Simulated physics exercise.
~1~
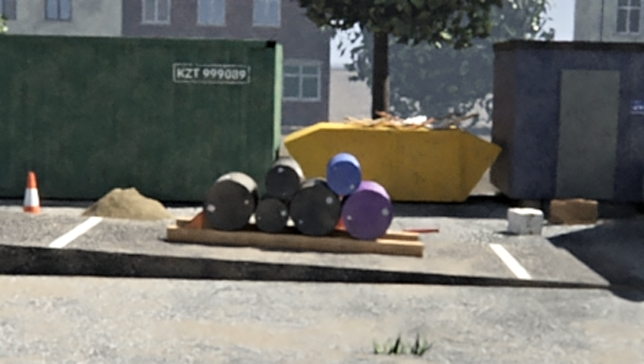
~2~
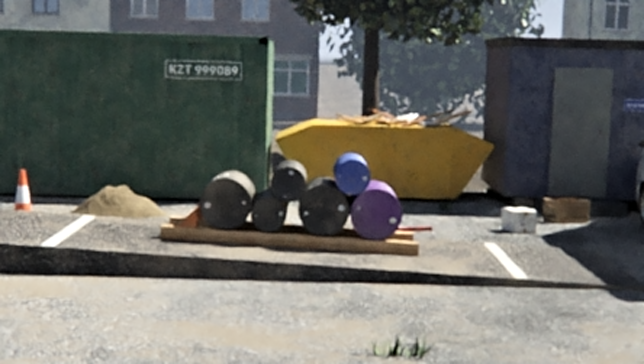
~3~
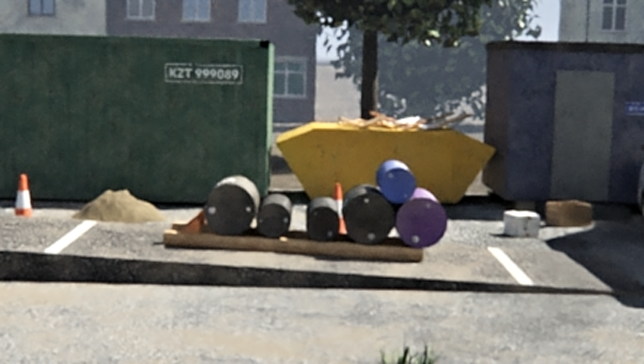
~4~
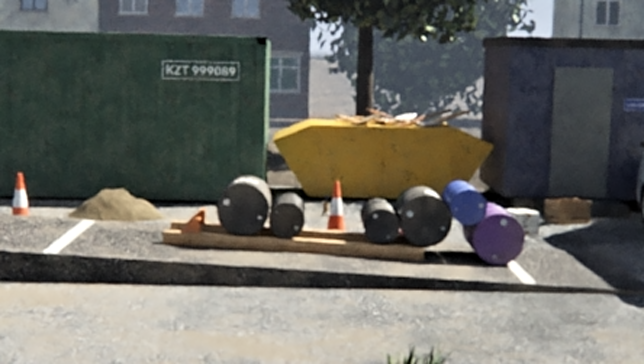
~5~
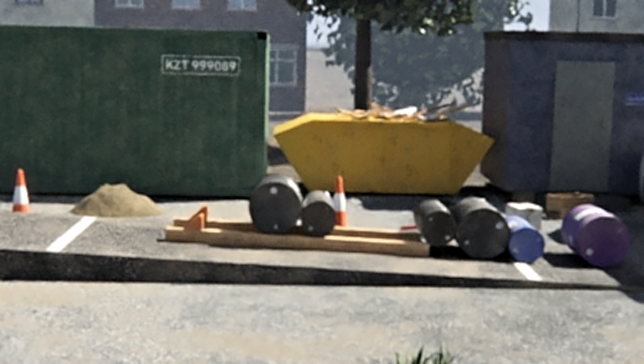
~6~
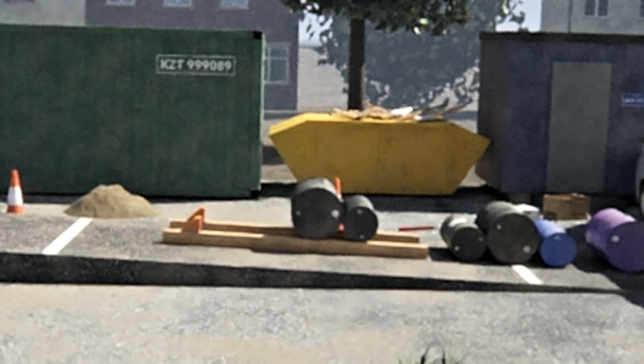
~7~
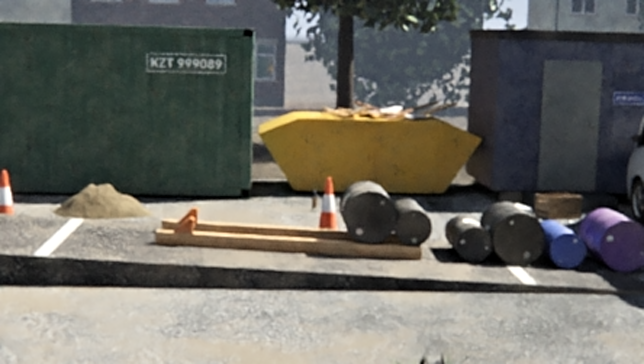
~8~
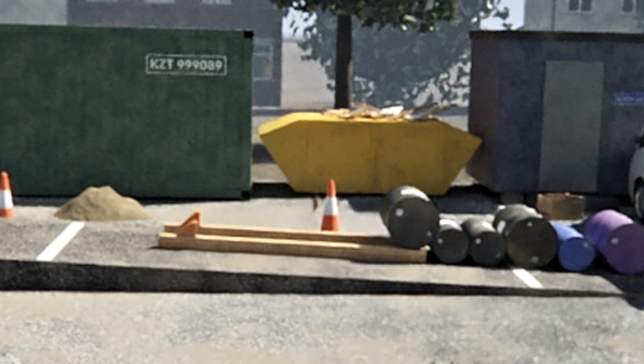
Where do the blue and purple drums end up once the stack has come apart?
Both the blue drum and the purple drum end up on the ground past the white line on the right, with the purple one farthest right.
